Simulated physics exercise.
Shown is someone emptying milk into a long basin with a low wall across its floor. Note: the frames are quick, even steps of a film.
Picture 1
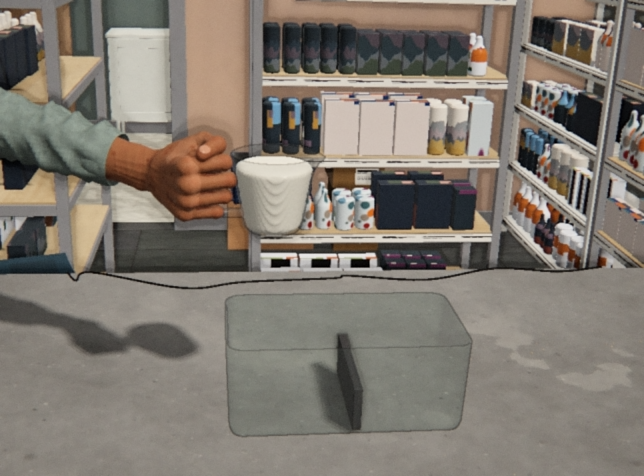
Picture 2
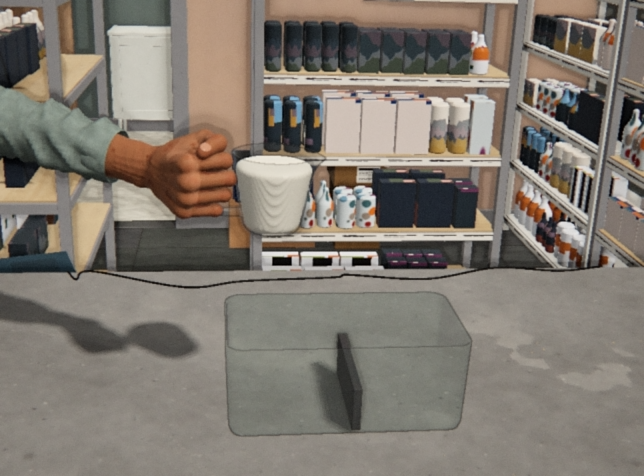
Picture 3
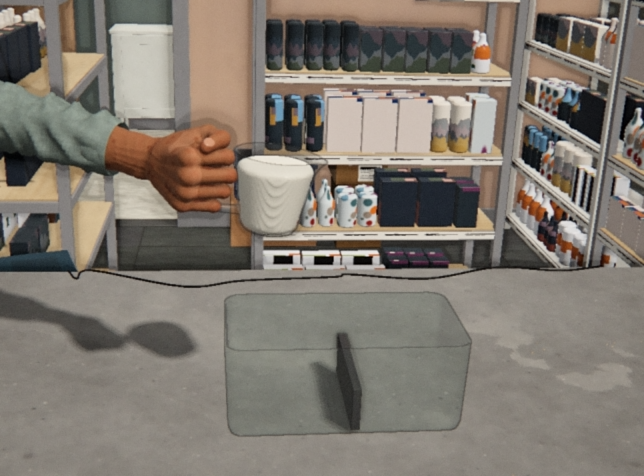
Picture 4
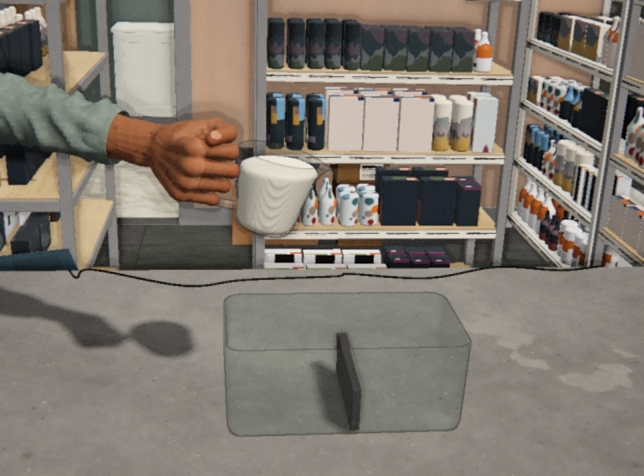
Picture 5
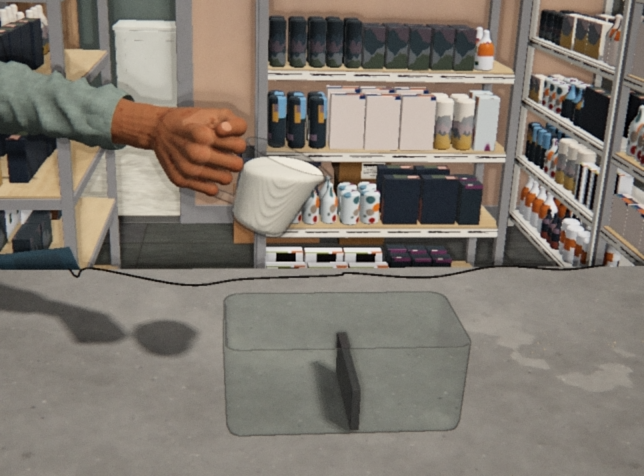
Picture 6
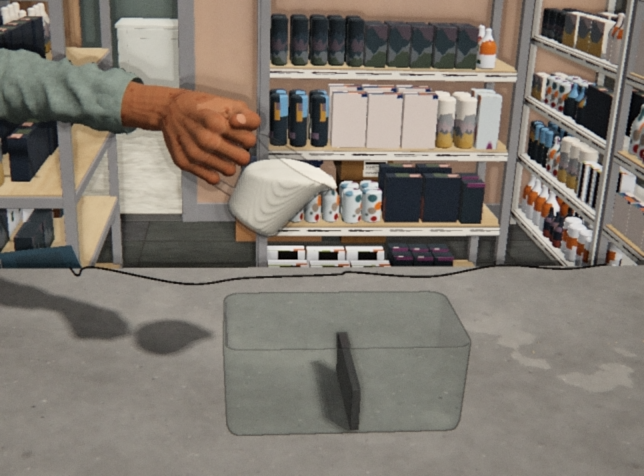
A hand at the left holds a white cup above a clear basin with a low dark wall across its floor, nearly still at first, then tilts it steadily to the right, the cup's lip dipping lower.
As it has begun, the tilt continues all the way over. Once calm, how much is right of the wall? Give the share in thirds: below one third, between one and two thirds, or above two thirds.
The share is above two thirds.
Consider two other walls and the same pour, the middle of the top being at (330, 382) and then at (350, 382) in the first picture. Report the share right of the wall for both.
The first placement leaves close to 85 per cent, the second close to 85 per cent.
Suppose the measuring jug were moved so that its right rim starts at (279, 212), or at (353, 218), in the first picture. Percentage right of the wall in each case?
First try 5 %, second try 95 %.
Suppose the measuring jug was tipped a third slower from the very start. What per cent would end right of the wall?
I'd estimate about 85 percent ends up there.
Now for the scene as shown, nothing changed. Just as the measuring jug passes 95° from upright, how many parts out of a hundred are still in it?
40 per cent, roughly.
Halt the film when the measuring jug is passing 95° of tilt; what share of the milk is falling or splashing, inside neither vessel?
40 in a hundred.
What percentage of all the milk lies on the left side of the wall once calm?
It comes to 20 per cent or so.
A moment on, the measuring jug is tipped on its side and 40 per cent is still to pour, 0 is left of the wall and 22 right of it.
Next, the measuring jug is tipped right over and 4 per cent is still to pour, 10 is left of the wall and 73 right of it.
Then the measuring jug is tipped right over and 0 per cent is still to pour, 19 is left of the wall and 79 right of it.
Later the measuring jug is tipped right over and 0 per cent is still to pour, 19 is left of the wall and 79 right of it.
At rest 19 per cent lies left of the wall, 79 right of it and 2 outside.
